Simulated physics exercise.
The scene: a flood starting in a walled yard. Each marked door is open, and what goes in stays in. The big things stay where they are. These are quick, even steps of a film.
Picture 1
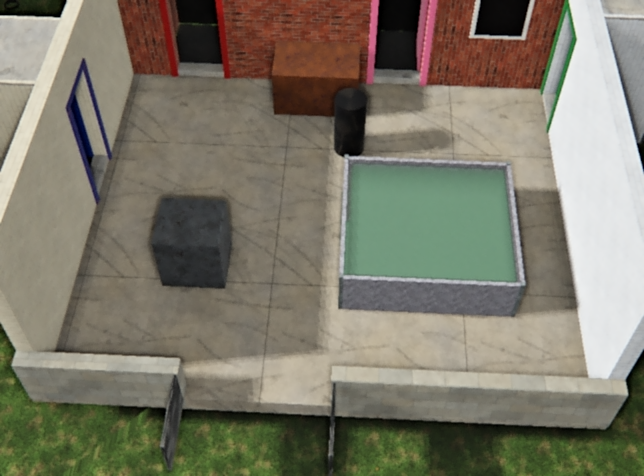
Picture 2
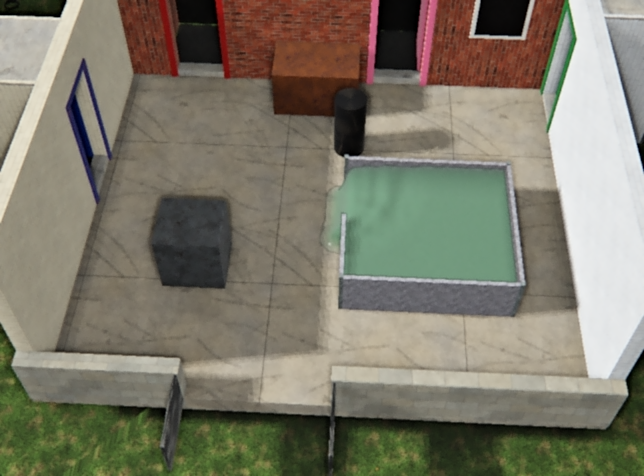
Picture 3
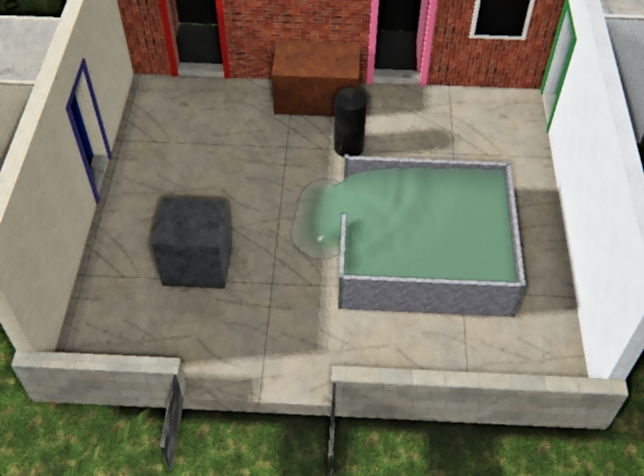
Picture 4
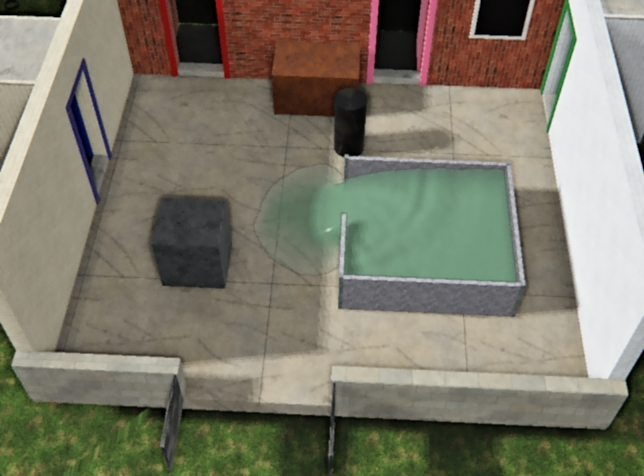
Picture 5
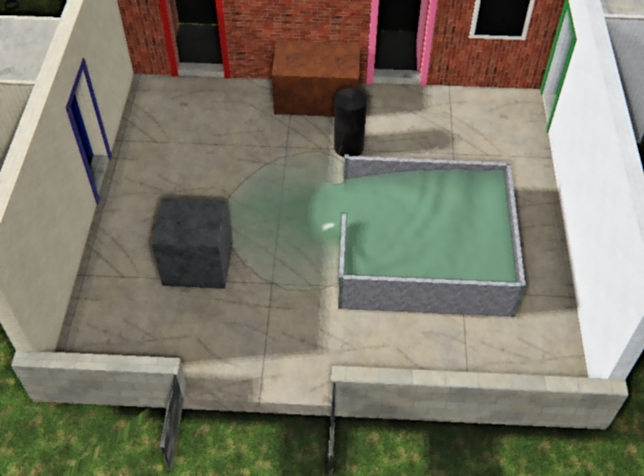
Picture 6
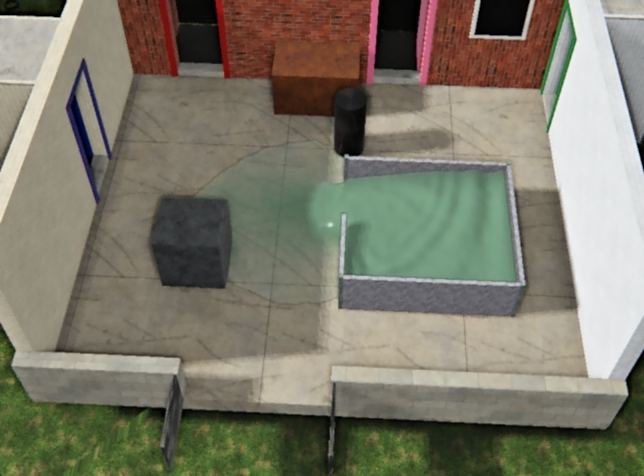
Green water pouring through a gap in the tank's left side and spreading across the walled yard's paving around a dark block.
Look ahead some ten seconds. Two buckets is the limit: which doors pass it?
In the end: The red door floods; the blue door floods; the pink door holds within the limit; the green door holds within the limit.
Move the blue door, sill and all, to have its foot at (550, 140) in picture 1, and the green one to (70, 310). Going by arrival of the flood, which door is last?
It is the blue one.
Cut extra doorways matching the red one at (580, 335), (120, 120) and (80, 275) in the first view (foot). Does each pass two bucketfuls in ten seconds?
In turn: Keeps below it, is over, keeps below it.
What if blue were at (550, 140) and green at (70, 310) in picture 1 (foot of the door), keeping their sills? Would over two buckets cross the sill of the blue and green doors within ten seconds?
In short: Blue door takes less; green door passes that mark.
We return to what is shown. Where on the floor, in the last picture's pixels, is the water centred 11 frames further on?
I would point to (335, 225).
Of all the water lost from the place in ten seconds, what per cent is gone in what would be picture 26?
Close to 35 %.
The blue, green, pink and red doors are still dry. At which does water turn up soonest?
That is the blue-painted one.
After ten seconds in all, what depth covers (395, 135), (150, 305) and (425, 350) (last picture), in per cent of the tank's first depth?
Roughly 2, 12 and 8 per cent, in turn.
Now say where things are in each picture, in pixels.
Still water in the water tank at (429, 221), in the first picture.
Water pours out at (346, 207) and has run to (342, 188), in the second picture.
Water pours out at (346, 209) and has run to (299, 244), in the third picture.
The front is at (260, 231), out from the gap at (346, 210), in the fourth picture.
The front is at a hidden place, out from the gap at (346, 210), in the fifth picture.
The front is at a hidden place, out from the gap at (346, 210), in the sixth picture.
A moment on, water covers 30 % of the floor; the red door not reached, the blue door under two buckets in, the pink door not reached, the green door not reached.
Next, water covers 45 % of the floor; the red door wet at the sill, nothing in, the blue door over two buckets in, the pink door not reached, the green door not reached.
Then, water covers 55 % of the floor; the red door under two buckets in, the blue door far over two buckets in, the pink door not reached, the green door not reached.
Later, water covers 60 % of the floor; the red door over two buckets in, the blue door far over two buckets in, the pink door not reached, the green door not reached.
In the end, water covers 90 % of the floor; the red door far over two buckets in, the blue door far over two buckets in, the pink door wet at the sill, nothing in, the green door wet at the sill, nothing in.
